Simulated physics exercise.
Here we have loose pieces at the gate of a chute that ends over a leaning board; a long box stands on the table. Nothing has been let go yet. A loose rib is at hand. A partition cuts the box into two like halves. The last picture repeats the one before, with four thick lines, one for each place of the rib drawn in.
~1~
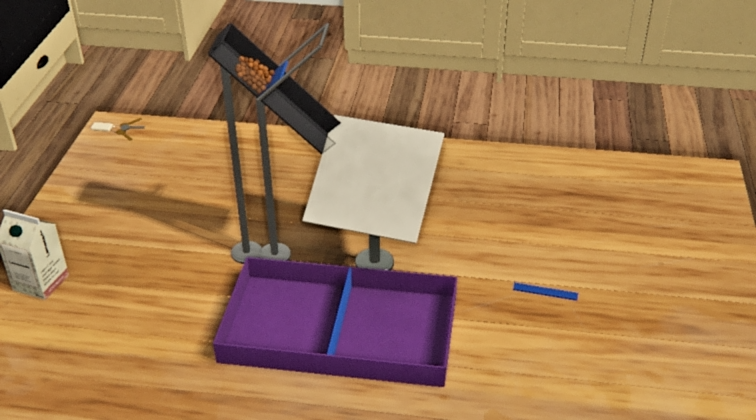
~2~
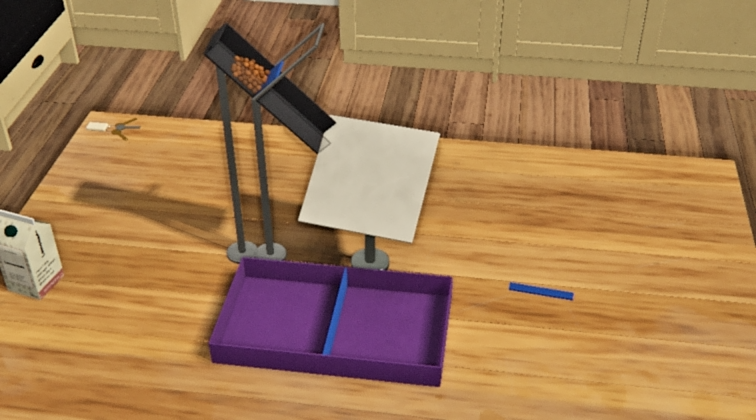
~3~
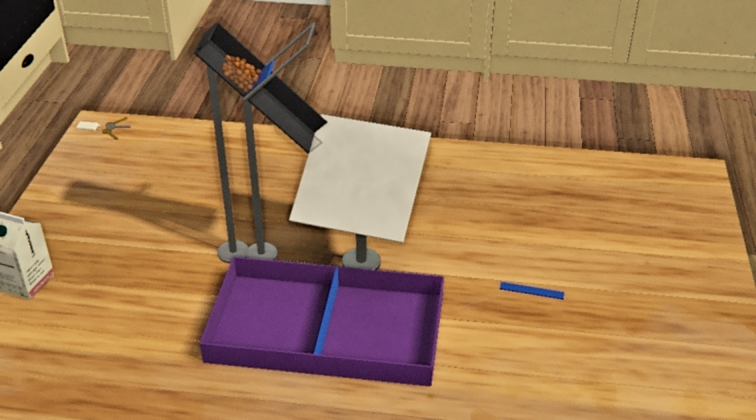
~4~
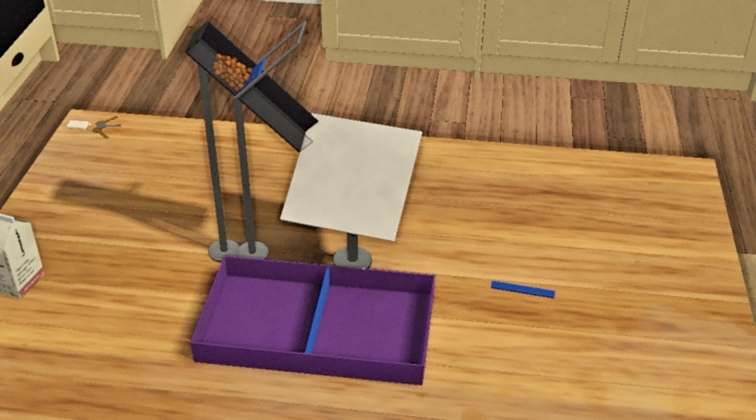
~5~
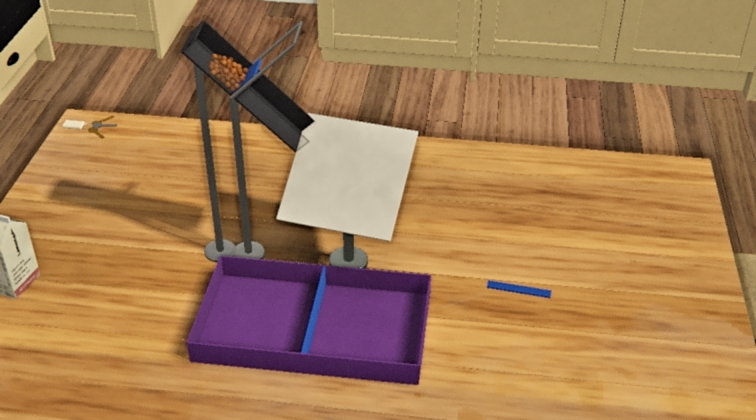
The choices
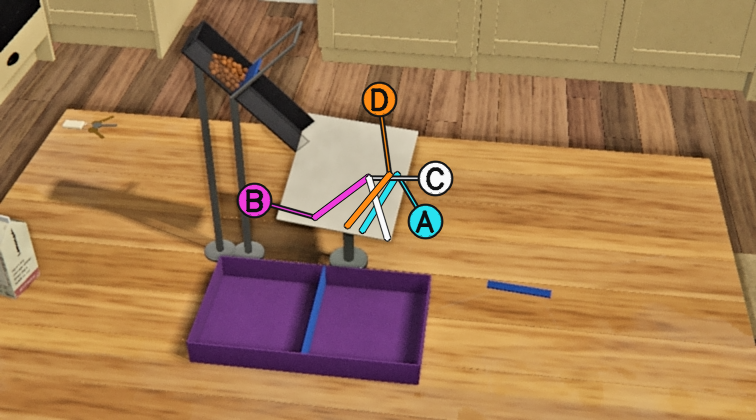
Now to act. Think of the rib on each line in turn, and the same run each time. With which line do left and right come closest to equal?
Choose D.
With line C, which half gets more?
The right half.
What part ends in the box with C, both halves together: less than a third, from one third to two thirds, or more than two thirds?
Line C gives more than two thirds.
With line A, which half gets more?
The right half.
On the marked copy, line A from (397, 174) to (362, 230); line B from (368, 177) to (314, 217); line C from (369, 178) to (387, 238); line D from (389, 174) to (347, 225).
If A is chosen, of what is caught, about a tenth in the left half, the larger part in the right.
If B is chosen, of what is caught, the larger part in the left half, about a tenth in the right.
If C is chosen, of what is caught, about a tenth in the left half, the larger part in the right.
If D is chosen, of what is caught, roughly half in the left half, roughly half in the right.
